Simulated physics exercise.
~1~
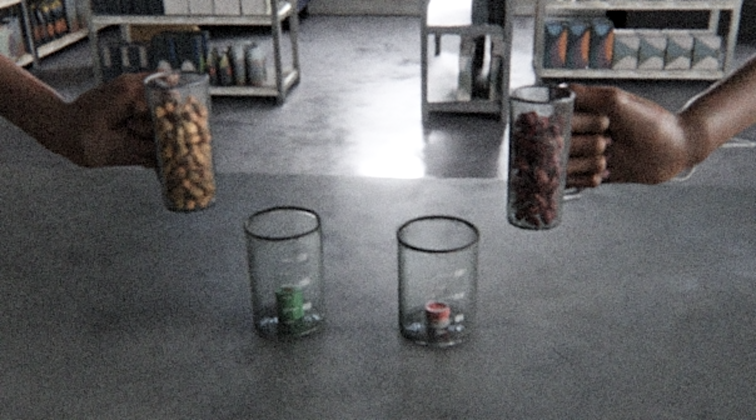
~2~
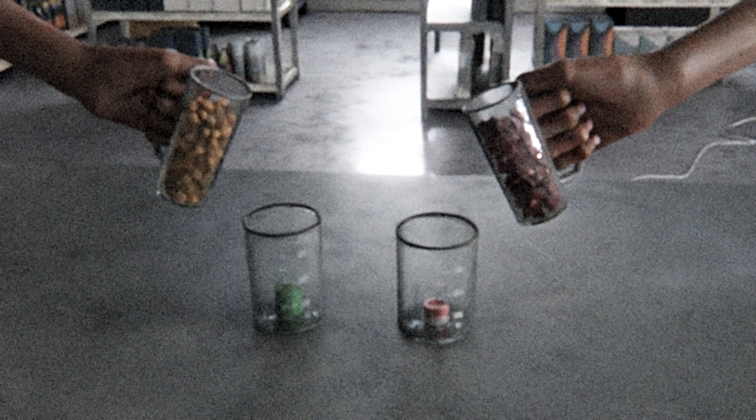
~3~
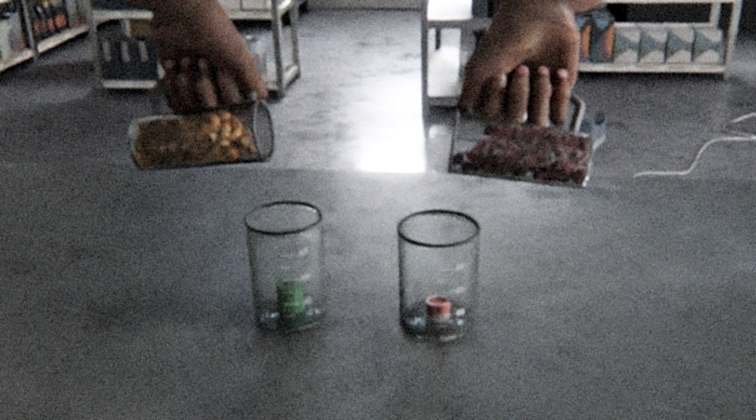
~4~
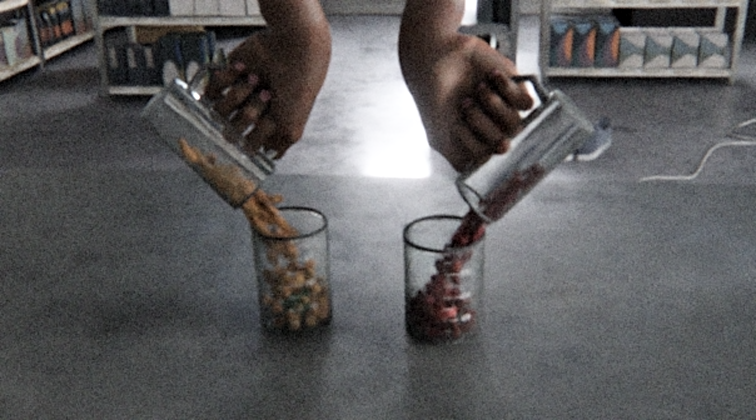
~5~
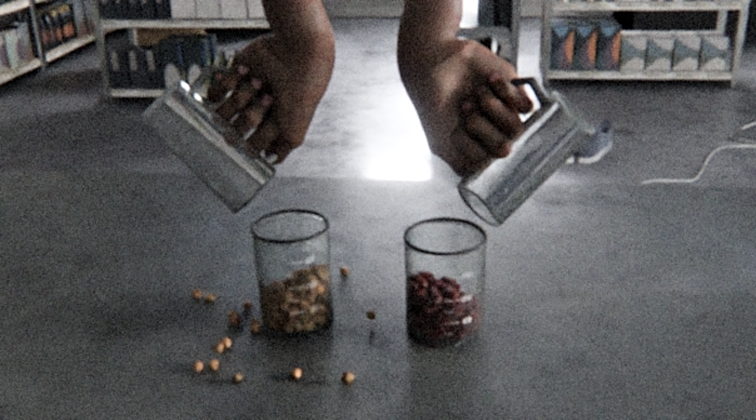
On a grey table in a room with shelves, two hands tipped glass cups of yellowish and dark red pieces into two beakers, covering the small green and red objects inside and leaving both about half full, with some yellowish pieces scattered around the left one.
